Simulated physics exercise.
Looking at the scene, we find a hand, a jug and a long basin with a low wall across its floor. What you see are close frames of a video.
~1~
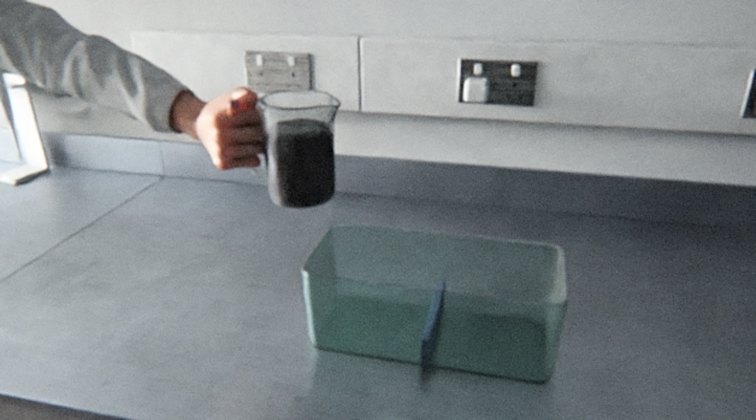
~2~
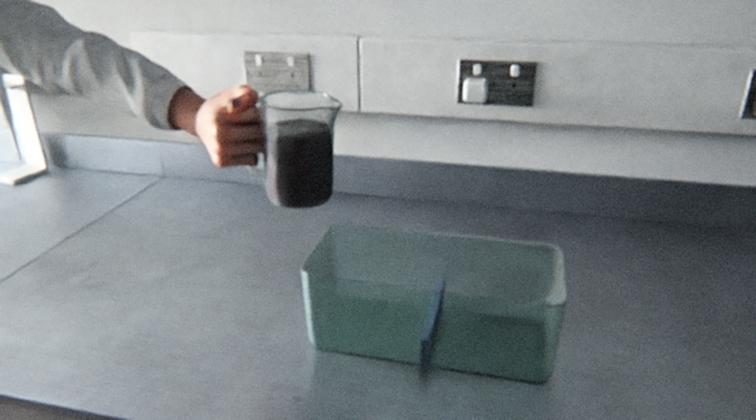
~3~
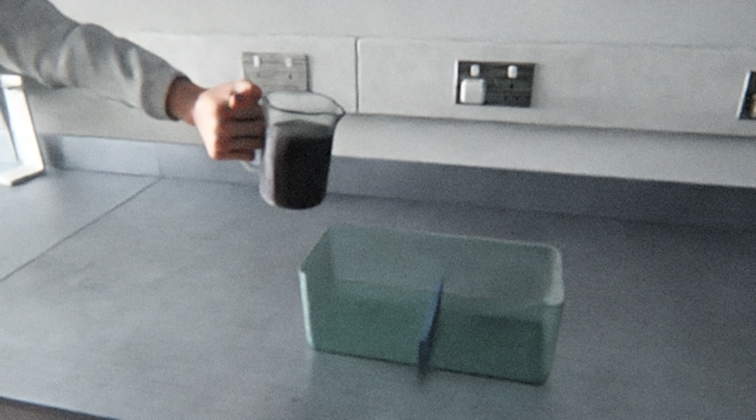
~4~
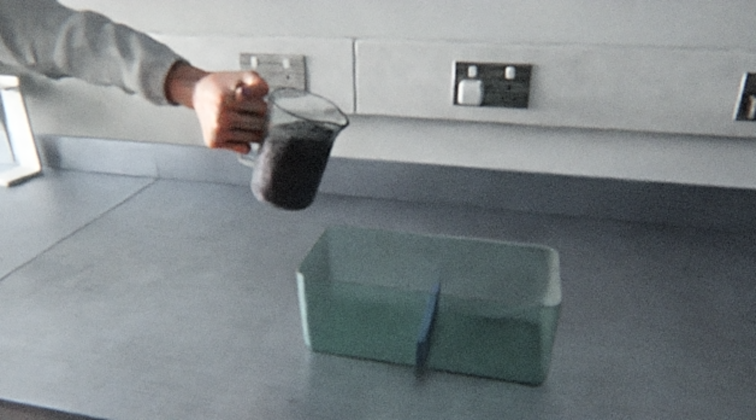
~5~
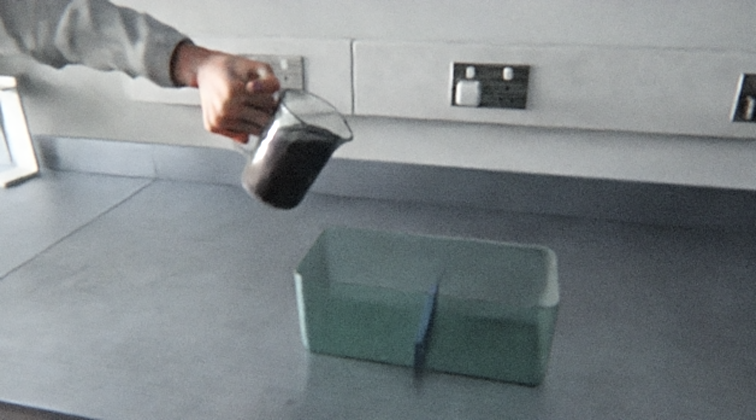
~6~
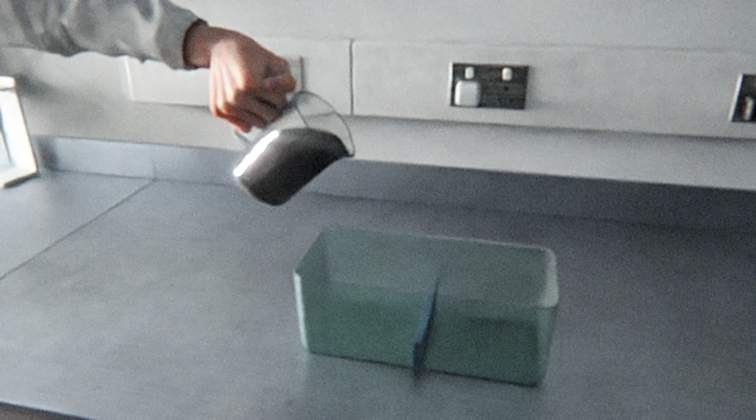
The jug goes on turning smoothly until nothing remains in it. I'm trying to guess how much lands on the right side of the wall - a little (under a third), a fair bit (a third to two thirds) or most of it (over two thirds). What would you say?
I would say a little, under a third.
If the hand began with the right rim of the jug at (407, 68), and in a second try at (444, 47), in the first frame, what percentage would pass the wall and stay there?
You'd see around 90 per cent, and then around 70 per cent.
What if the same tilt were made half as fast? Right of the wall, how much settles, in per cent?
Roughly 5 percent.
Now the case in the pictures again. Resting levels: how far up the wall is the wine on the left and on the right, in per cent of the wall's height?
Once it settles, the left reaches around 50 and the right around 0.
A moment on, the jug is tipped on its side and 68 per cent is still to pour, 9 is left of the wall and 0 right of it.
Next, the jug is tipped on its side and 29 per cent is still to pour, 47 is left of the wall and 1 right of it.
Then the jug is tipped on its side and 11 per cent is still to pour, 73 is left of the wall and 4 right of it.
Later the jug is tipped on its side and 3 per cent is still to pour, 84 is left of the wall and 5 right of it.
In the end 89 per cent lies left of the wall, 6 right of it and 5 outside.
